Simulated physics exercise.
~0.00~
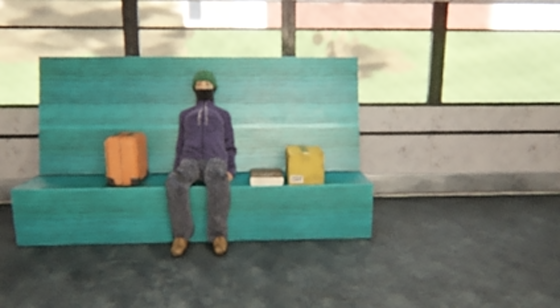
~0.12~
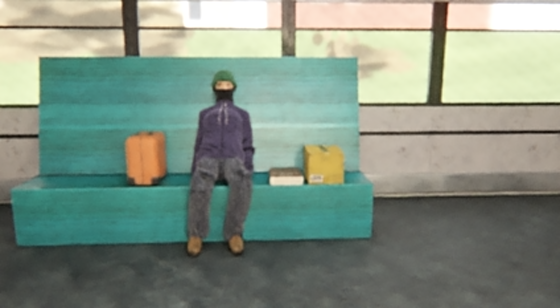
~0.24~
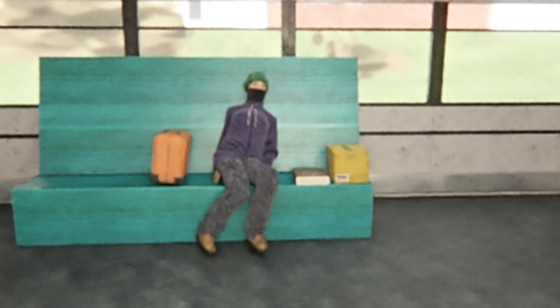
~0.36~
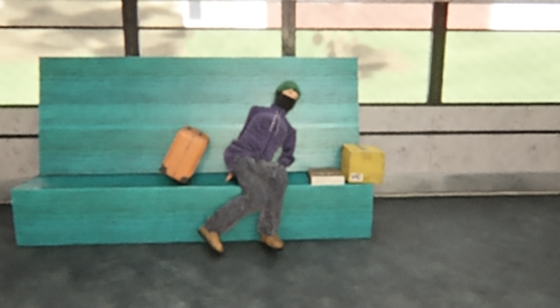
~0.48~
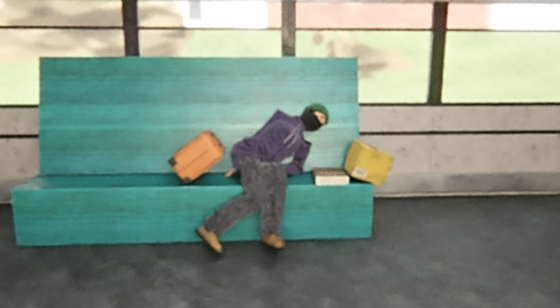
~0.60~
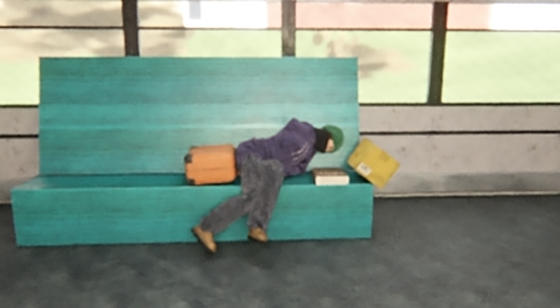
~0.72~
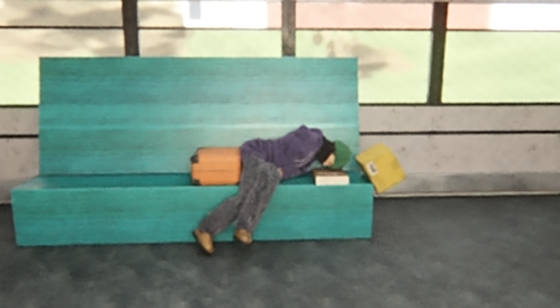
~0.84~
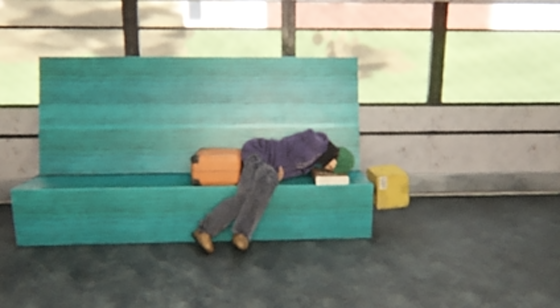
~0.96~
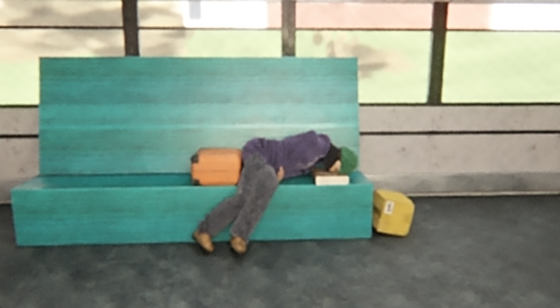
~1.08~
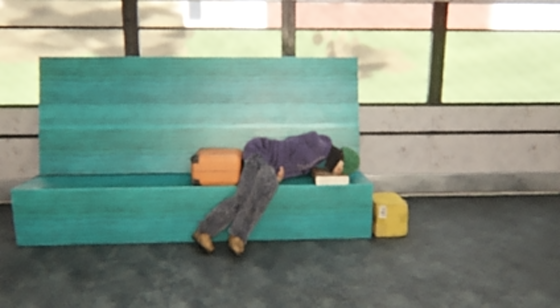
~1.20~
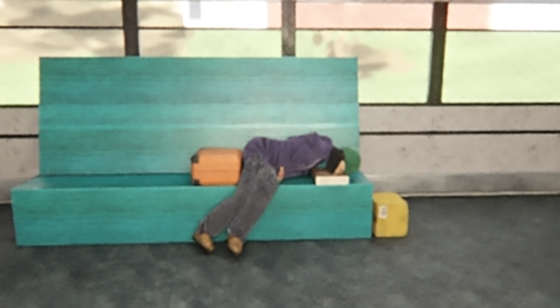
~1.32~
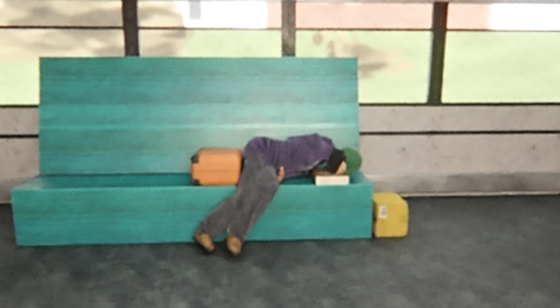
A slumped person in a green hat and purple jacket slid right along a teal bench with the luggage, then toppled sideways as the orange case tipped over; the yellow bag dropped off the end to the floor, while the rest stayed on.
